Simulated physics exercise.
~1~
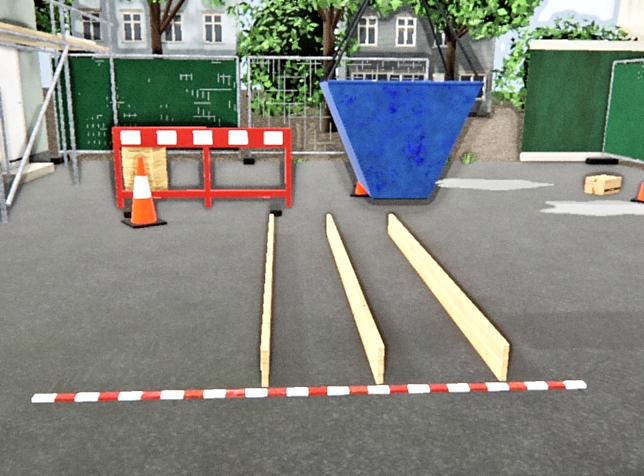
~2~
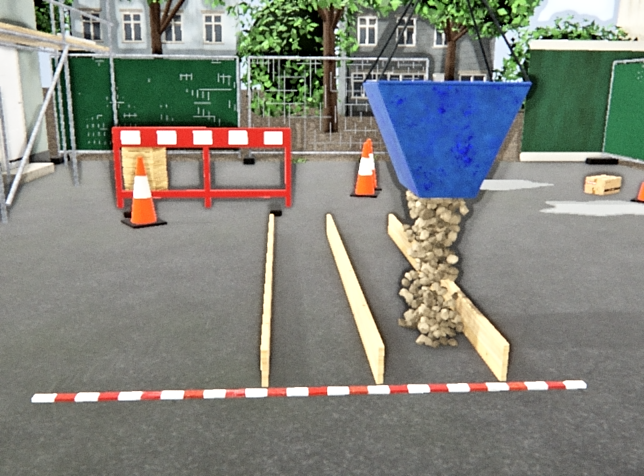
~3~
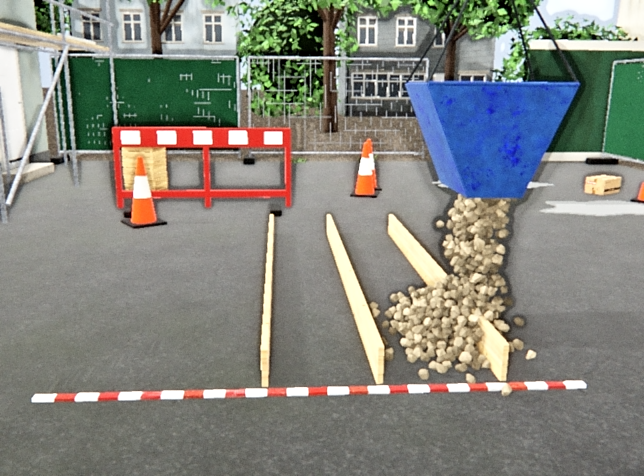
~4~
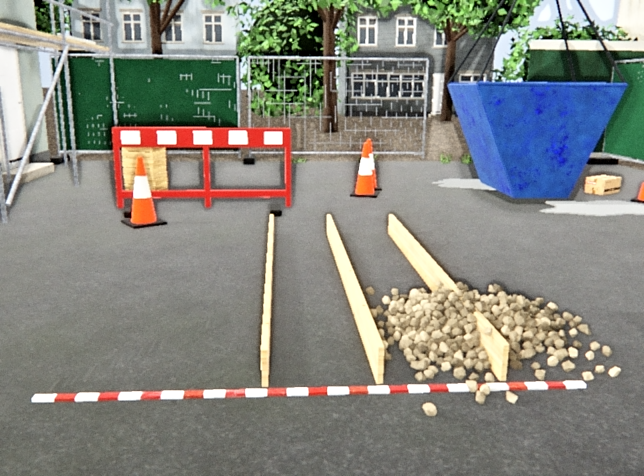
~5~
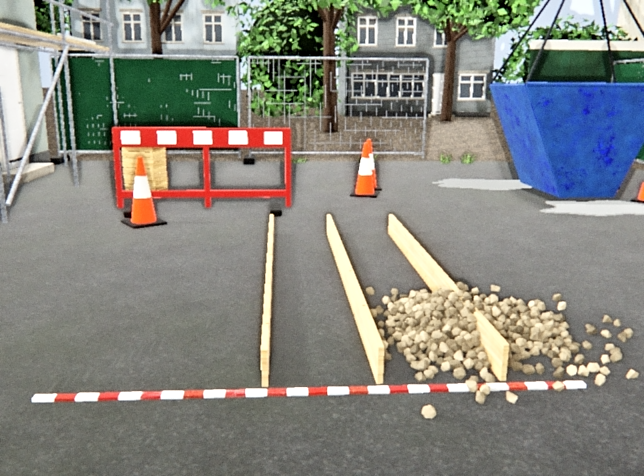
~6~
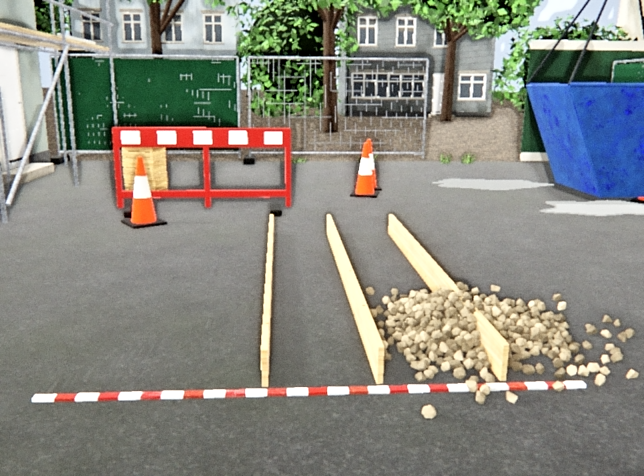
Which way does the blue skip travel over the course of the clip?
The blue skip travels to the right, and it is partly out of view at the right edge by the end.
